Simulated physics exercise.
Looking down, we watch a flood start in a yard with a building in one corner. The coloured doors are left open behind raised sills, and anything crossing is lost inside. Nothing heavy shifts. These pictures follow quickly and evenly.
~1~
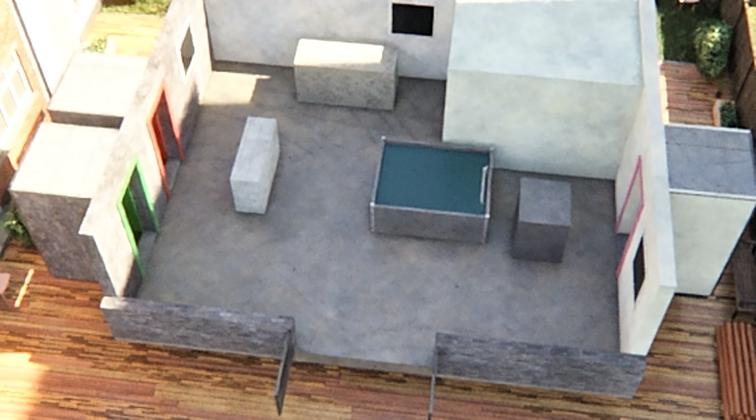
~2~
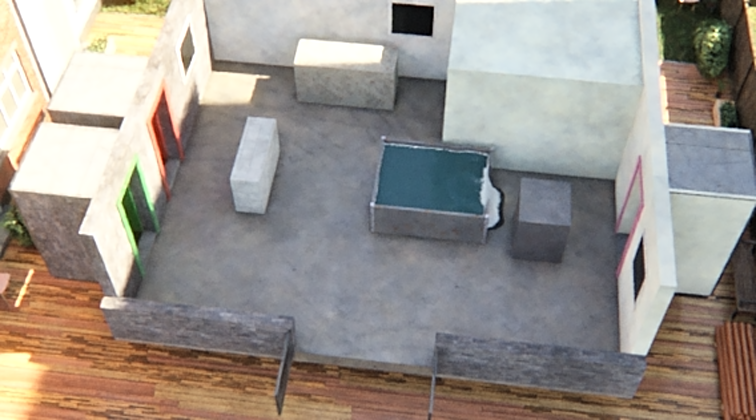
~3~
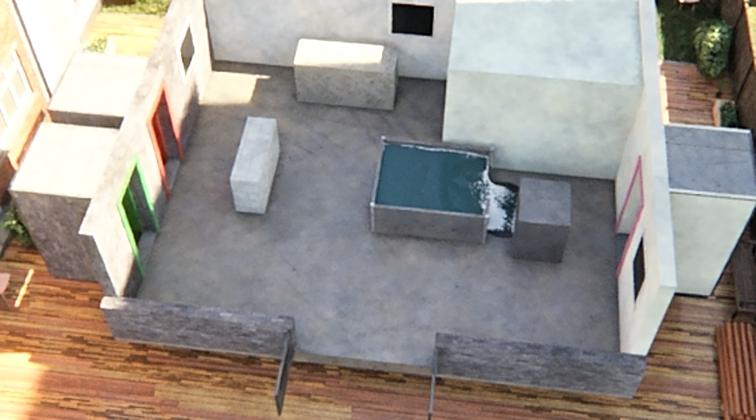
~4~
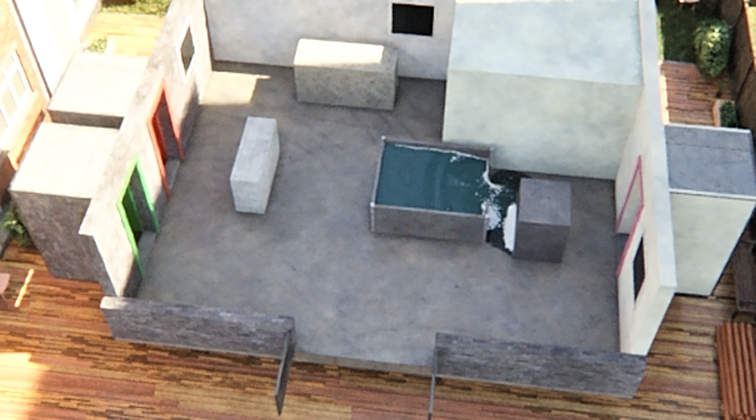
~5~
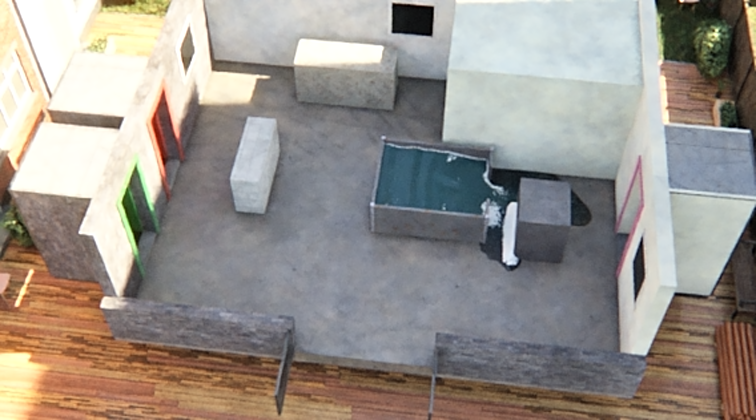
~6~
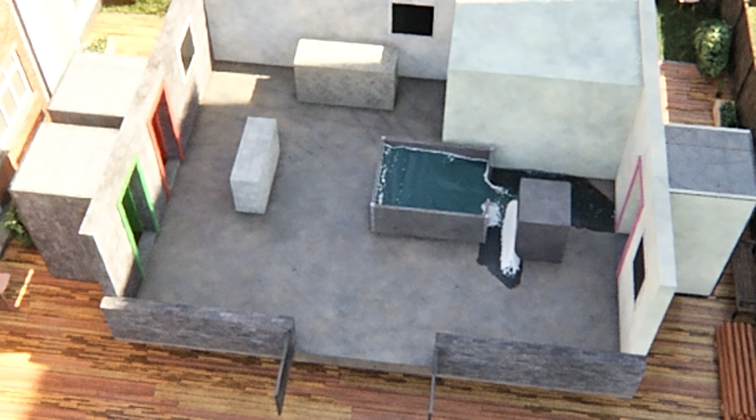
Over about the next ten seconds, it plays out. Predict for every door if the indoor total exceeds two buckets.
Prediction: The pink door exceeds it, the green door does not exceed it, the red door does not exceed it.
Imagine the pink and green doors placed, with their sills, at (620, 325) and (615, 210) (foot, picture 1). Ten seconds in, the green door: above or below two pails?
The green door overflows.
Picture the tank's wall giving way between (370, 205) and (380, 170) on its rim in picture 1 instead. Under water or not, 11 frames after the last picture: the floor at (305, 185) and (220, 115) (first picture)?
Soaked, then untouched.
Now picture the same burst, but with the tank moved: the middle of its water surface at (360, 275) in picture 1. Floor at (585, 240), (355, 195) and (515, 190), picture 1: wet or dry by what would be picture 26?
Soaked, bone-dry, soaked.
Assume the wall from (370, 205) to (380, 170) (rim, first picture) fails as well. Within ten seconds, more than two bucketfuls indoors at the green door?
Then green ends up above.
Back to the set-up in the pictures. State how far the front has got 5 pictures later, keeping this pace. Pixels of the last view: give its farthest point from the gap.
The flood front should get to about (495, 352).
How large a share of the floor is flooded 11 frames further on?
Roughly 25 percent.
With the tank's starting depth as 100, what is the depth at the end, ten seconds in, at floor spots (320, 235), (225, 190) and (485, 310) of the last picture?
Estimate: 4, 0, 12 %.
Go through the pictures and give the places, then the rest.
The open tank at (433, 179) is whole and still, in the first frame.
Water pours out at (486, 200) and has run to (493, 227), in the second frame.
The front is at a hidden place, out from the gap at (486, 200), in the third frame.
Water pours out at (486, 200) and has run to a hidden place, in the fourth frame.
Water pours out at (486, 200) and has run to (585, 213), in the fifth frame.
Water pours out at (486, 200) and has run to (613, 209), in the sixth frame.
A moment on, water covers 15 % of the floor; the pink door wet at the sill, nothing in, the green door not reached, the red door not reached.
Next, water covers 25 % of the floor; the pink door under two buckets in, the green door not reached, the red door not reached.
Then, water covers 30 % of the floor; the pink door over two buckets in, the green door not reached, the red door not reached.
Later, water covers 40 % of the floor; the pink door far over two buckets in, the green door not reached, the red door not reached.
In the end, water covers 65 % of the floor; the pink door far over two buckets in, the green door wet at the sill, nothing in, the red door not reached.
